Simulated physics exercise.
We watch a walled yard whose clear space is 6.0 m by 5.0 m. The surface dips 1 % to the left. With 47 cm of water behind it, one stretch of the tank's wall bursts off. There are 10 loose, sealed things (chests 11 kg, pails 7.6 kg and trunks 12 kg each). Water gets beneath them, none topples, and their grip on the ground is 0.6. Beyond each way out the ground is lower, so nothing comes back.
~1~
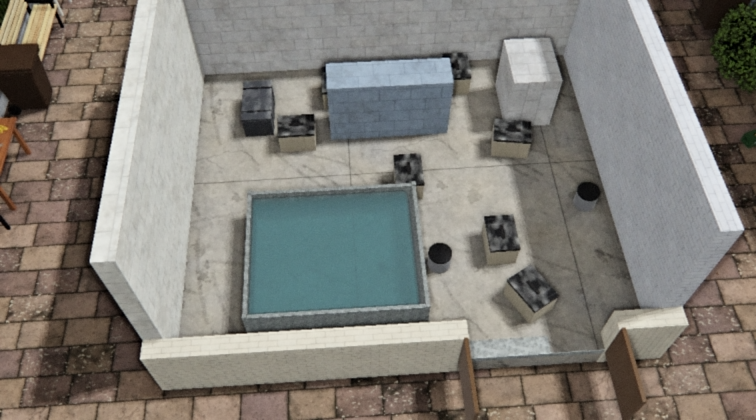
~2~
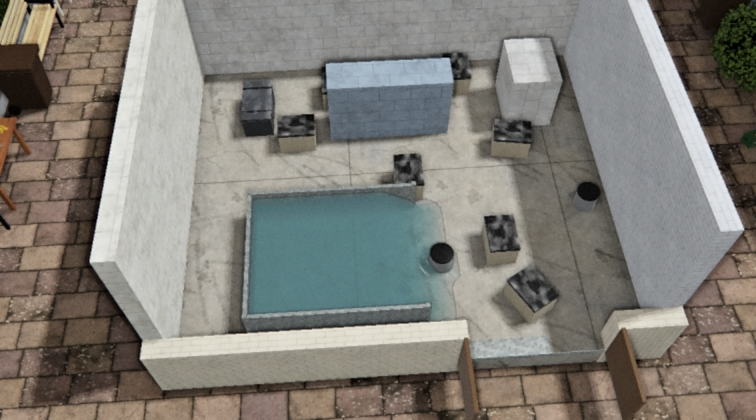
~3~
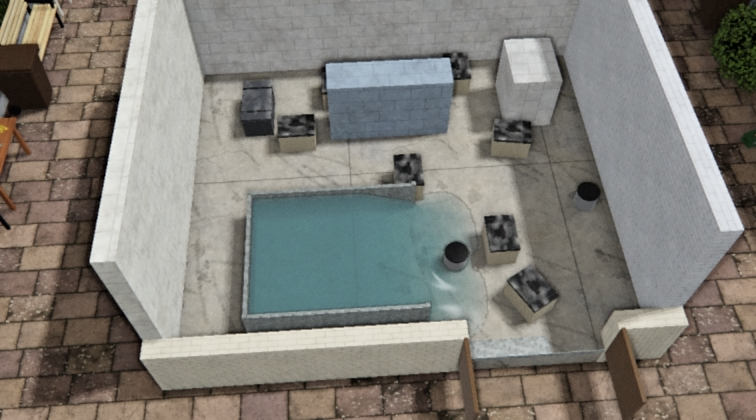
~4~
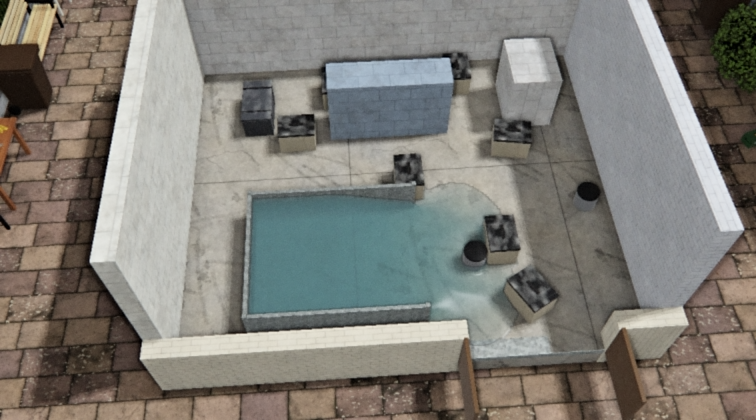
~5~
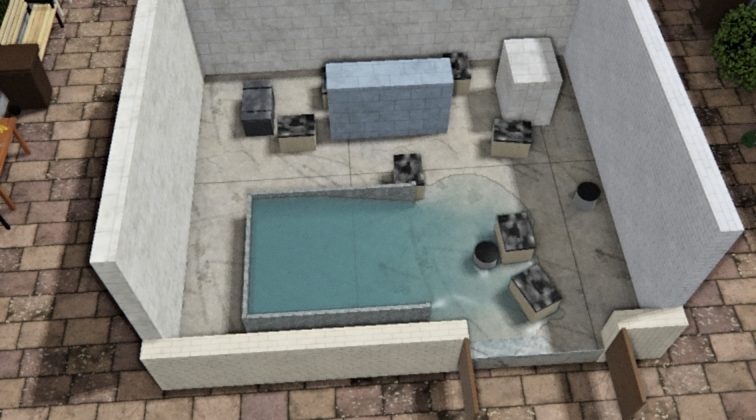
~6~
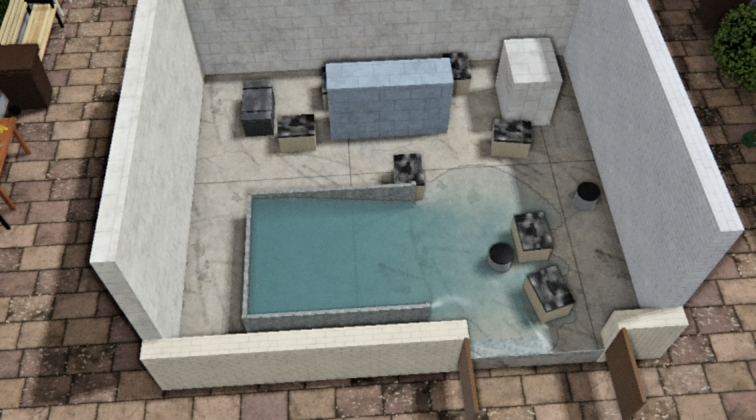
To begin with, a teal pool sits walled in a pale yard scattered with dark-topped boxes and small black pails. Its right side gives way and water spreads rightward over the floor, pushing the nearest pail to the right, then shifting two nearby boxes a little the same way.
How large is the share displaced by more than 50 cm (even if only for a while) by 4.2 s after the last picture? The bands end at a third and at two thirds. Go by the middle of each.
That comes to from one to two thirds.
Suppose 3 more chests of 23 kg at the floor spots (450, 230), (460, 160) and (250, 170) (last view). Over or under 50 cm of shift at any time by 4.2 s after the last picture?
In that order: Past it, under, under.
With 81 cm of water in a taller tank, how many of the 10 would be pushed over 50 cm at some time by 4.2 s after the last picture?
In that case 8 of them.
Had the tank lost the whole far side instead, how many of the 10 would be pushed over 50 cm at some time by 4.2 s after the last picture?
Then 7.
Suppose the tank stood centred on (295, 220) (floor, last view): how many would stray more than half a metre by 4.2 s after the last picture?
Then 7.
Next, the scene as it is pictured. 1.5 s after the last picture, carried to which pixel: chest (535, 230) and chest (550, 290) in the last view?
Around (616, 216) and (631, 288).
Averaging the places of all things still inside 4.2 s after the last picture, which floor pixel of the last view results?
Around (428, 137).
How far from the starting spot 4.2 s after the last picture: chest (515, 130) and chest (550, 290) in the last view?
In turn: 80 cm, washed out.
Then, 0.4 s after the last picture 3 of 10 are over 50 cm from their spots; 1 afloat.
Then, 1.5 s after the last picture 4 of 10 are over 50 cm from their spots; 4 afloat.
Then, 2.8 s after the last picture 4 of 10 are over 50 cm from their spots; 4 afloat.
Then, 4.2 s after the last picture 6 of 10 are over 50 cm from their spots, and 6 have been at some point; 4 afloat.
